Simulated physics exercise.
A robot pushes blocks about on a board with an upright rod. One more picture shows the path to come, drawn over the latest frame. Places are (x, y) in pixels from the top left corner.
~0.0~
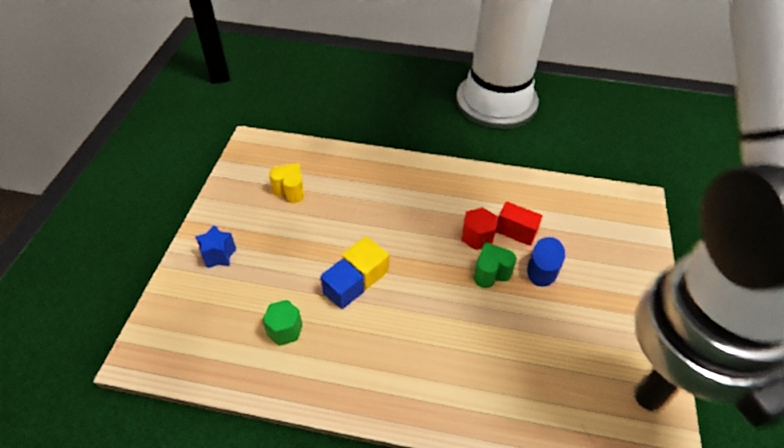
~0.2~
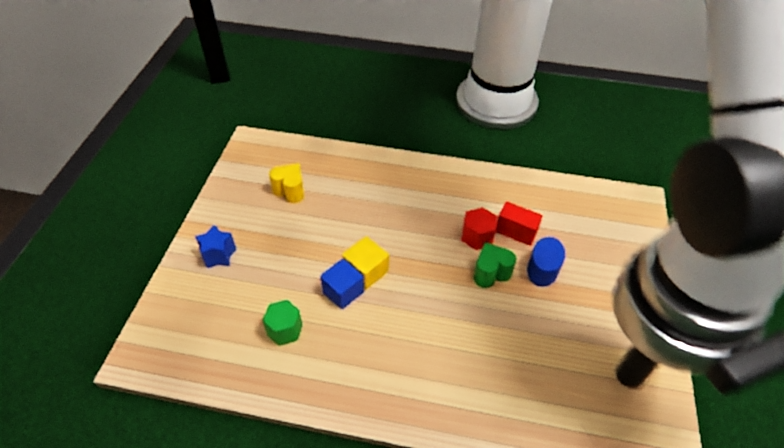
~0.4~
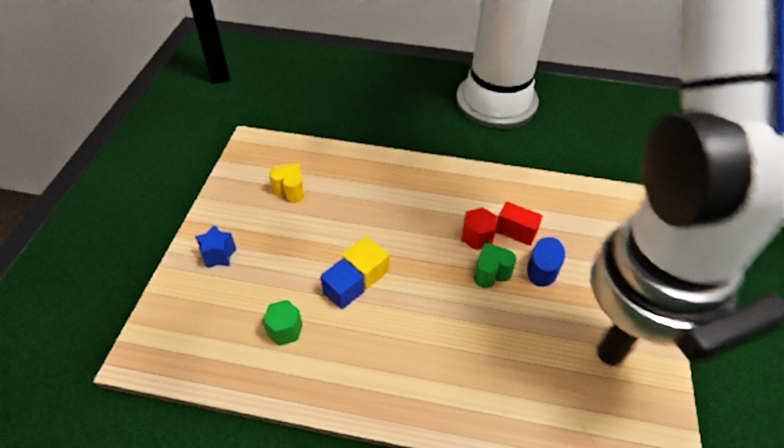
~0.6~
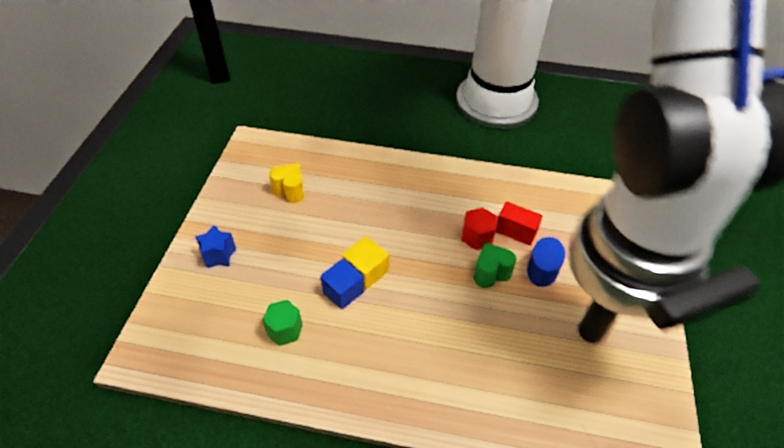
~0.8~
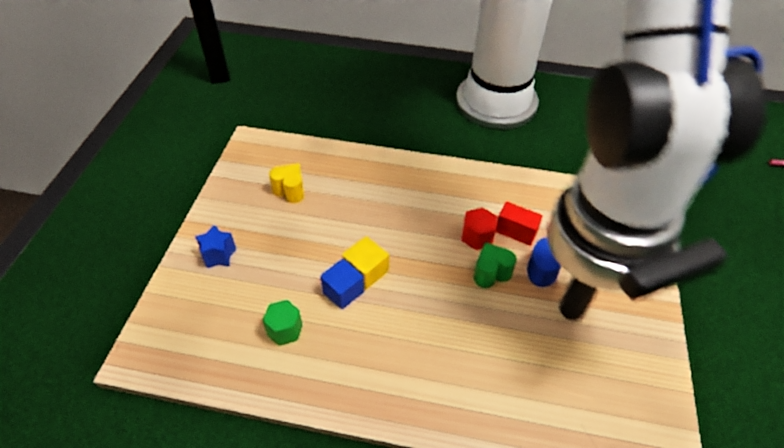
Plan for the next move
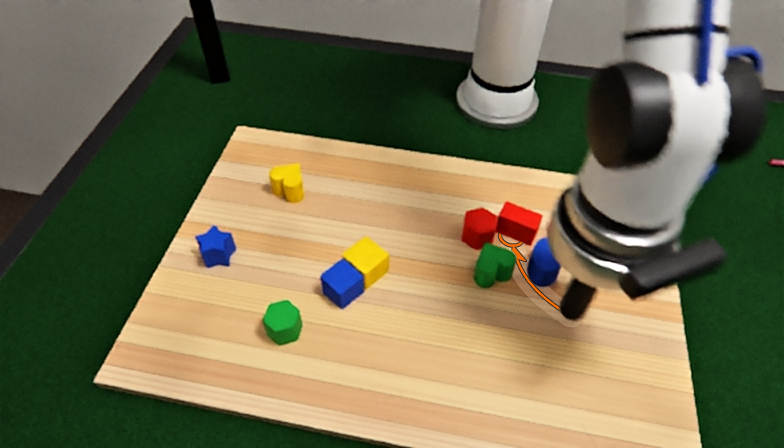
A white and black robot arm with an upright dark rod stands over the right side of a pale wooden board on a green surface, seen from above at an angle. A yellow heart, blue star, green hexagon and touching yellow and blue blocks sit left, with red, green and blue blocks right of centre. The arm glides up and leftward, while the blocks and camera stay still.
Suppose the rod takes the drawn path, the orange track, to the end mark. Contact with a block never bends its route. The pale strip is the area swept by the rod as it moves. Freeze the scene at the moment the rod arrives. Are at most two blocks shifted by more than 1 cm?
Answer: Yes.
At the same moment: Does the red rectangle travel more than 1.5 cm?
In short: Yes.
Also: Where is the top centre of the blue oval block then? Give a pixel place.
Put as a pixel place, it's (548, 224).
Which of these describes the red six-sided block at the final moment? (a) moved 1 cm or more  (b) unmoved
b
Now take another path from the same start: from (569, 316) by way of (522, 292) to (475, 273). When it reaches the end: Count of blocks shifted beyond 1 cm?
The count will be 1.
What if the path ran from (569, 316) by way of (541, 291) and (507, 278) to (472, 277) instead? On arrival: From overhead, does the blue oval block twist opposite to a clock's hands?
Final answer: No.
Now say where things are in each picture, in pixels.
Rod's lower end at (649, 398); red six-sided block at (481, 220); green heart-shaped block at (495, 257); red rectangle at (521, 215); blue oval block at (549, 253), in the first picture.
Rod at (630, 376); blocks still, in the second picture.
Rod at (611, 354); blocks still, in the third picture.
Rod at (591, 332); blocks still, in the fourth picture.
Rod at (572, 310); red six-sided block at (481, 220); green heart-shaped block at (495, 257); red rectangle at (521, 215); blue oval block at (549, 253), in the fifth picture.
Drawn move, from (569, 316) over (539, 292) and (519, 264) to (512, 236).
On the path given first. One third of the way, rod at (541, 286); blue oval block at (547, 249).
Two thirds of the way, rod at (521, 258); green heart-shaped block at (493, 255), turned 15° anticlockwise; red rectangle at (522, 211), turned 25° anticlockwise; blue oval block at (545, 233), turned 70° clockwise.
At the end, rod at (513, 230); red six-sided block still; green heart-shaped block at (493, 255), turned 15° anticlockwise; red rectangle at (522, 201), turned 35° anticlockwise; blue oval block at (548, 224), turned 115° clockwise.
